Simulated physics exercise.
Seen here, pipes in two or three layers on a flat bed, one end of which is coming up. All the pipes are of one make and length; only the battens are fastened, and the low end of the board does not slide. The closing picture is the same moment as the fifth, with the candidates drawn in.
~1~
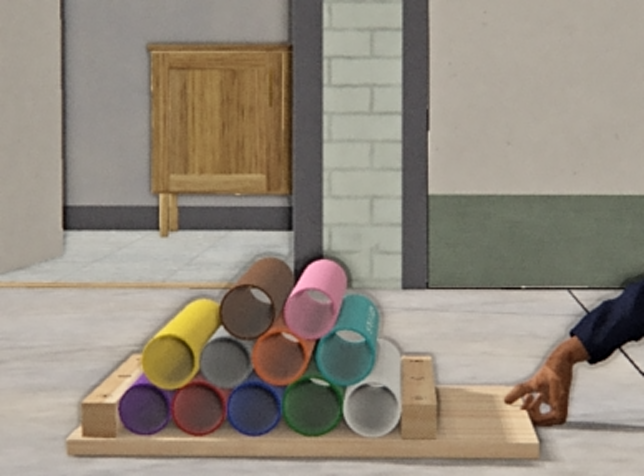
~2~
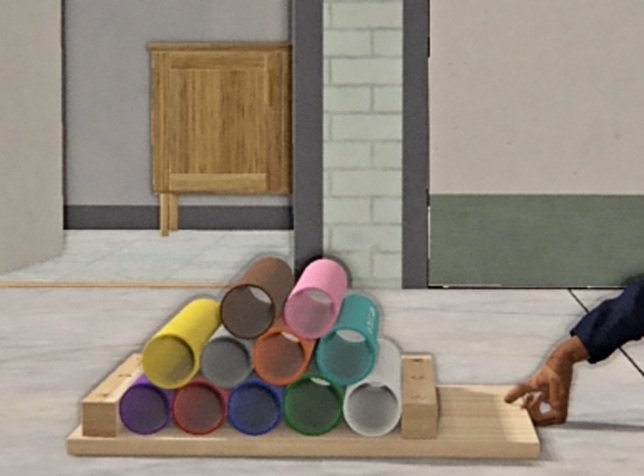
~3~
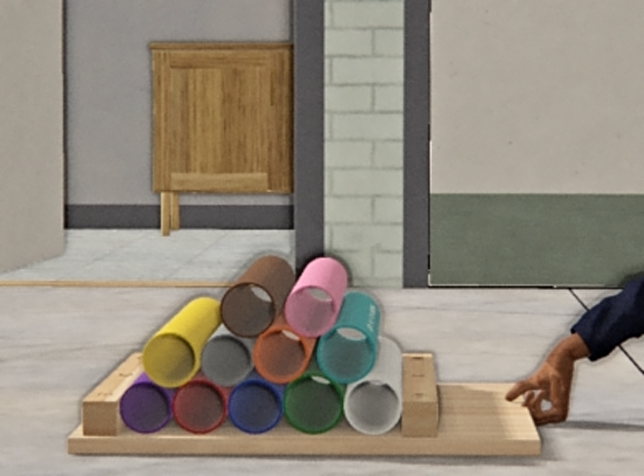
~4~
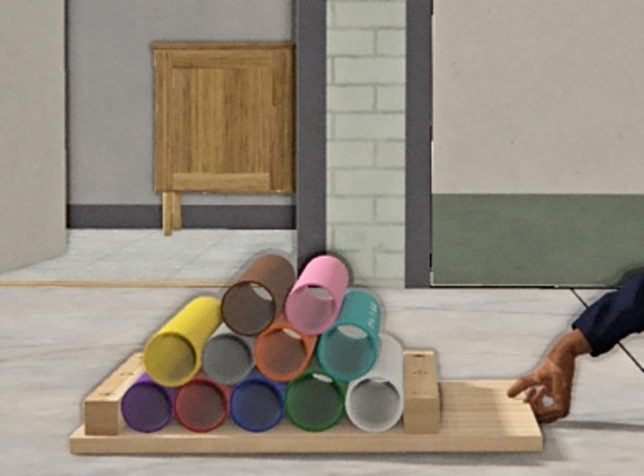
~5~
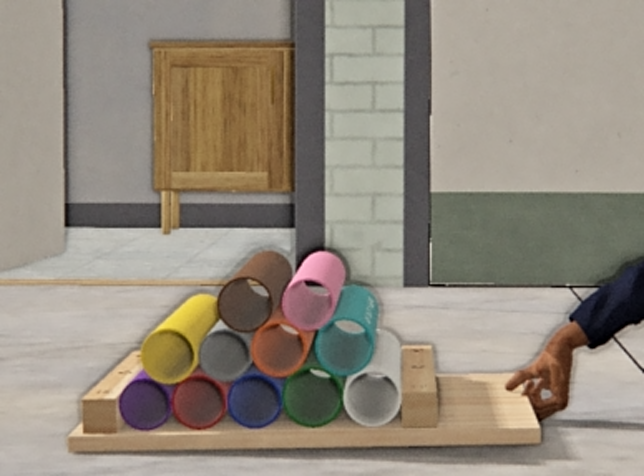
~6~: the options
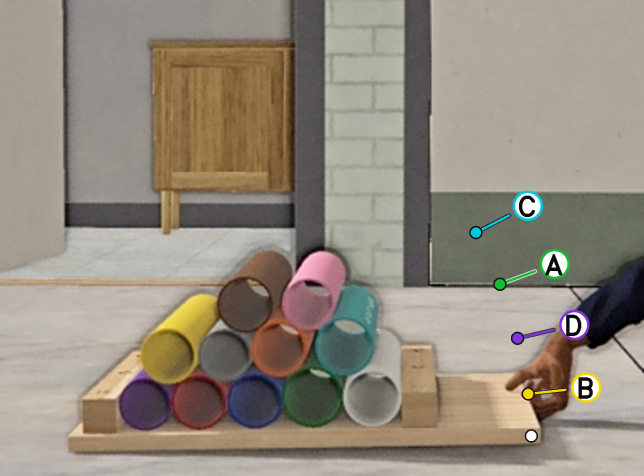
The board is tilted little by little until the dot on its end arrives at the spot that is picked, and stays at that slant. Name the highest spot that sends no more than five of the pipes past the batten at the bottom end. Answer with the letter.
The last mark within the limit is C.
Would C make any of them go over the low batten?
Yes.
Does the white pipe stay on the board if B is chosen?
The white pipe: Yes.
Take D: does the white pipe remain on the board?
The white pipe: Yes.
On the marked copy, A at (500, 284); B at (529, 394); C at (476, 233); D at (518, 338); the white dot at (531, 436).
Following C. Soon after the start, board at 16°.
Later, board at 28°.
In the end, board at 28°, five over the low batten.
As for the rest, A none over the low batten; B none over the low batten; D none over the low batten.
